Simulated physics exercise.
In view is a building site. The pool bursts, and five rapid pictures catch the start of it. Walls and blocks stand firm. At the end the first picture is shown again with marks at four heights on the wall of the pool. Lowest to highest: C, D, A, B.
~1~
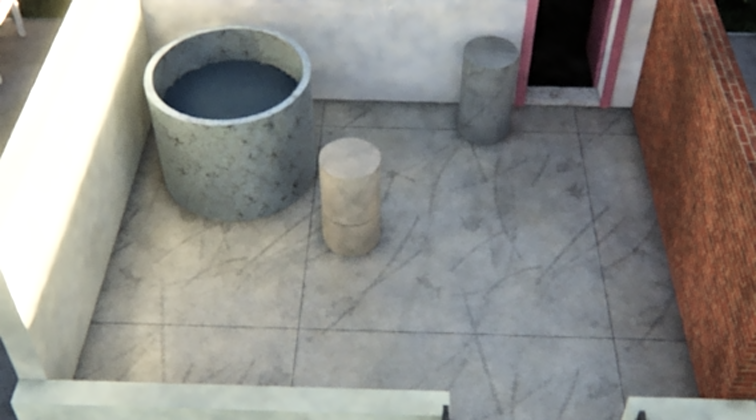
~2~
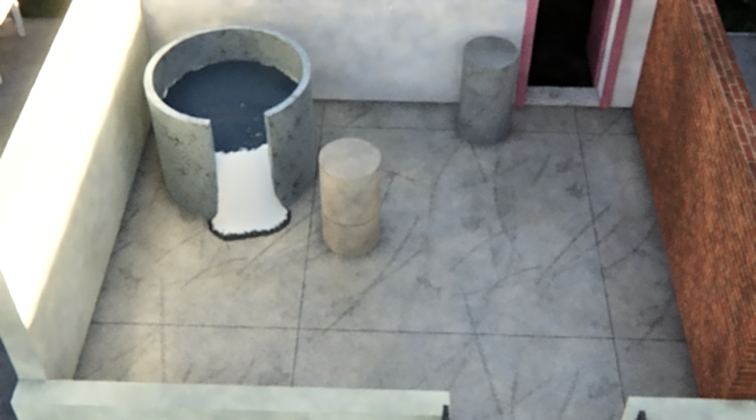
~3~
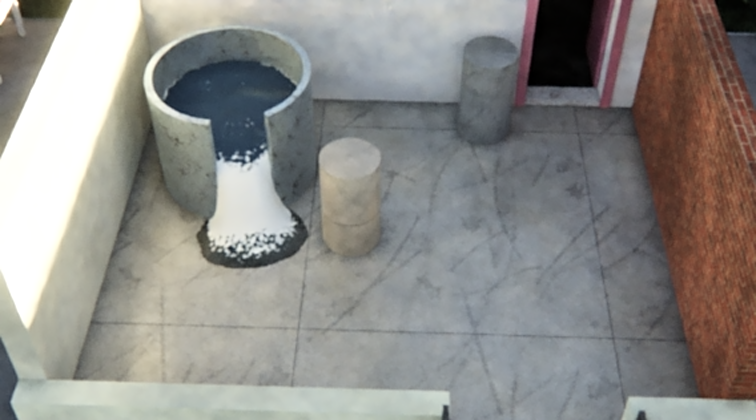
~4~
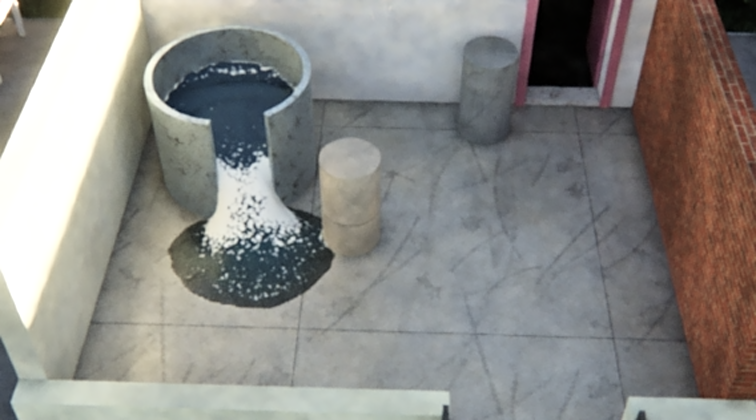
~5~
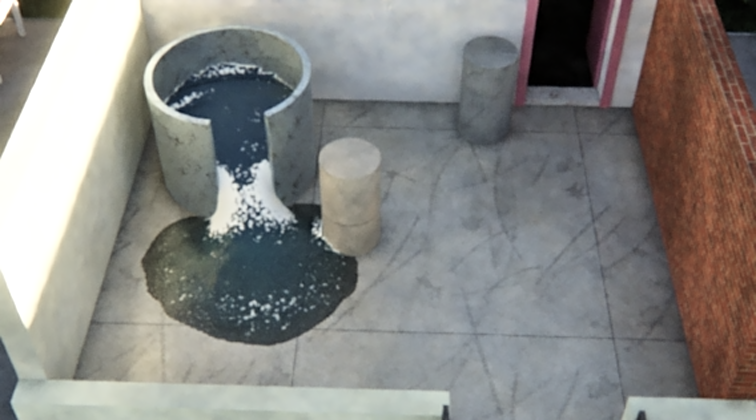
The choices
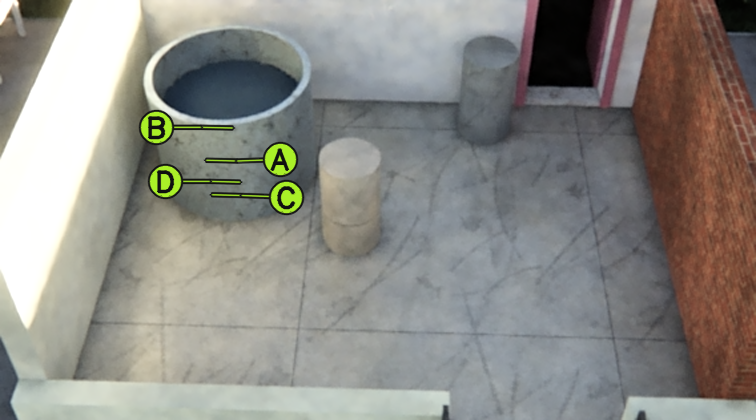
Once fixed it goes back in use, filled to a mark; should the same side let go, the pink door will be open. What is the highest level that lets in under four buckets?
A is the one.
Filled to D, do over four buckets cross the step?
No, that is safe.
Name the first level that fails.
The answer is B.
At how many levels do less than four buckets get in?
Three of them.
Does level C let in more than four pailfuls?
No, that is safe.
On the marked copy, A at (221, 160); B at (216, 127); C at (226, 195); D at (224, 181); from the bottom up C, D, A, B.
With A, a splash gets over, under a bucket.
With B, about 9 bucketfuls get in.
With C, nothing gets over.
With D, nothing gets over.
